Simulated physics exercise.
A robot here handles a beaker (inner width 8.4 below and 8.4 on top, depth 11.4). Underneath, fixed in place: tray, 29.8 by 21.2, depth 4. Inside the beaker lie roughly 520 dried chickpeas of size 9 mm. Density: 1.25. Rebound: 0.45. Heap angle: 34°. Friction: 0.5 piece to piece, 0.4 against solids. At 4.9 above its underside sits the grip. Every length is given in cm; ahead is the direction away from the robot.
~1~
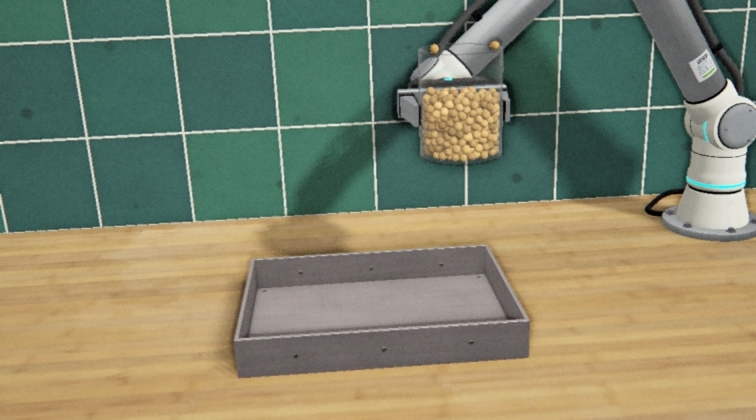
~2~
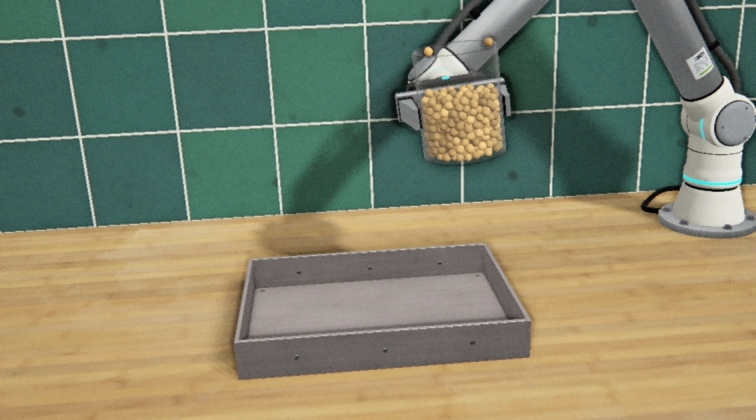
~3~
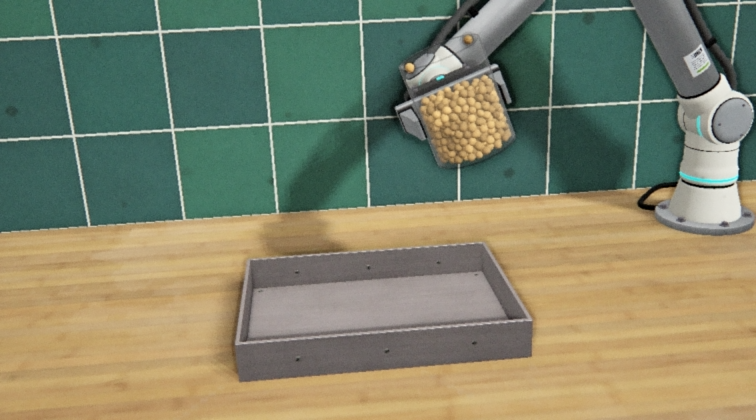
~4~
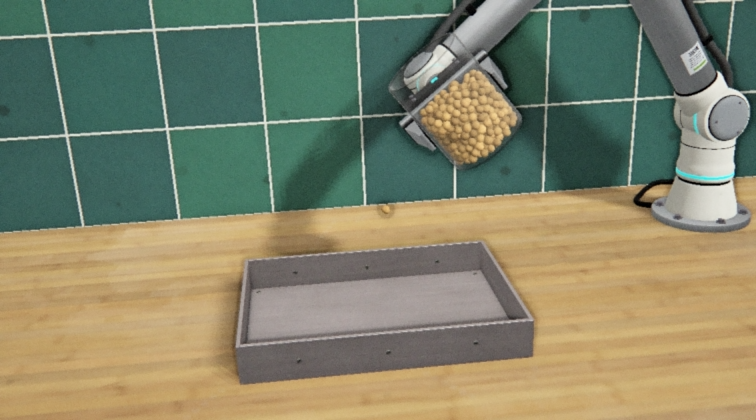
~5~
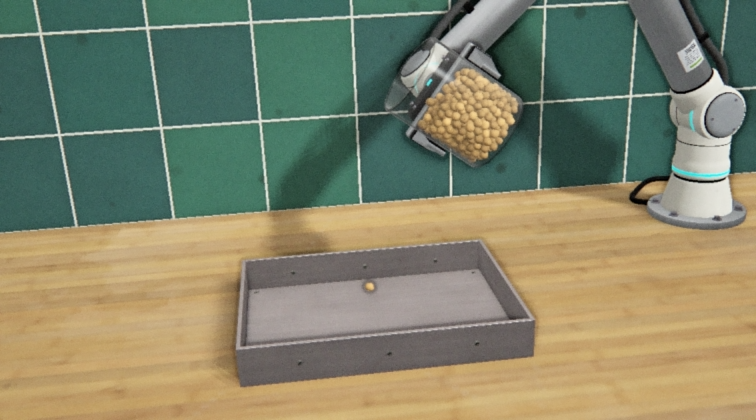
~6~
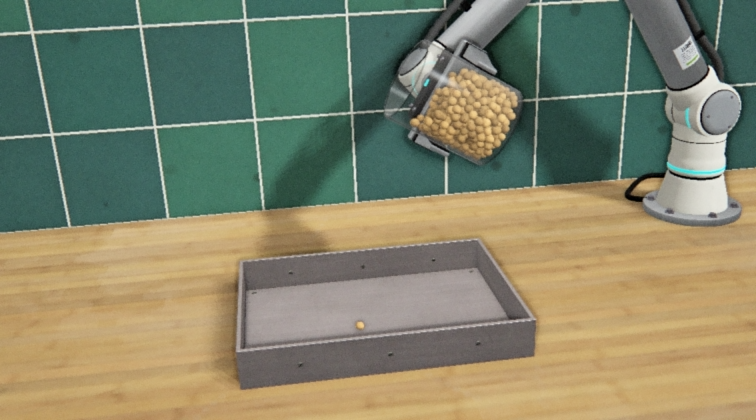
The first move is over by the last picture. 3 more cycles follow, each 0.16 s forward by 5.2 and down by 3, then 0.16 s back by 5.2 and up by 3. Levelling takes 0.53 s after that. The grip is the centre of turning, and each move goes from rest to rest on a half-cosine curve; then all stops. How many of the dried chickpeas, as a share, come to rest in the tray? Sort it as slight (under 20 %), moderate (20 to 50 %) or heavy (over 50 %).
It counts as slight.
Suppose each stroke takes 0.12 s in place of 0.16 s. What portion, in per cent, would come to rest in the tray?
That change gives some 5 percent.
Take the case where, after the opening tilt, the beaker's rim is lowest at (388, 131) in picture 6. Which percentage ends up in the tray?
Roughly 15 per cent.
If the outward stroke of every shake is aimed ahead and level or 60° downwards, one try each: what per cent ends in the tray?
First try some 15 %, second try some 0 %.
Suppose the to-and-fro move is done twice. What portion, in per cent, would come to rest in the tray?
About 0 per cent in that case.
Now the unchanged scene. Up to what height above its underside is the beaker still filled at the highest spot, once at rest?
9.5 cm.
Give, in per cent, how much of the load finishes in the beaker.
My estimate would be some 100 percent.
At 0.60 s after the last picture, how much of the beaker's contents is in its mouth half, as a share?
Estimate: Around 30 %.
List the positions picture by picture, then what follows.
The beaker middle at (461, 104), level; upper third of the load around (461, 104), from x 425 to 495, top at y 45; 525 in the beaker, in the first picture.
The beaker middle at (460, 103), tilted 6° forward; upper third of the load around (460, 103), from x 425 to 500, top at y 40, in the second picture.
The beaker middle at (458, 103), tilted 20° forward; upper third of the load around (466, 101), from x 410 to 505, top at y 40; 524 in the beaker, 1 in flight or on a rim, in the third picture.
The beaker middle at (456, 104), tilted 39° forward; upper third of the load around (471, 100), from x 385 to 515, top at y 75; 524 in the beaker, 1 in flight or on a rim, in the fourth picture.
The beaker middle at (455, 104), tilted 53° forward; upper third of the load around (471, 96), from x 370 to 515, top at y 75; 524 in the beaker, 1 in the tray, in the fifth picture.
The beaker middle at (454, 104), tilted 59° forward; upper third of the load around (472, 94), from x 360 to 515, top at y 75; 524 in the beaker, 1 in the tray, in the sixth picture.
Then, 0.60 s on, tilted 59° forward, highest piece 26 above the table; 517 in the beaker, 7 in the tray, 1 in flight or on a rim.
Then, 1.19 s on, tilted 35° forward, highest piece 27 above the table; 512 in the beaker, 12 in the tray, 1 on the table or floor.
Then, 1.69 s on, level, highest piece 29 above the table; 512 in the beaker, 12 in the tray, 1 on the table or floor.
Then, 2.74 s on, level, highest piece 29 above the table; 512 in the beaker, 12 in the tray, 1 on the table or floor.
In the end, 512 in the beaker, 12 in the tray, 1 on the table or floor. That is 2 % in the tray.
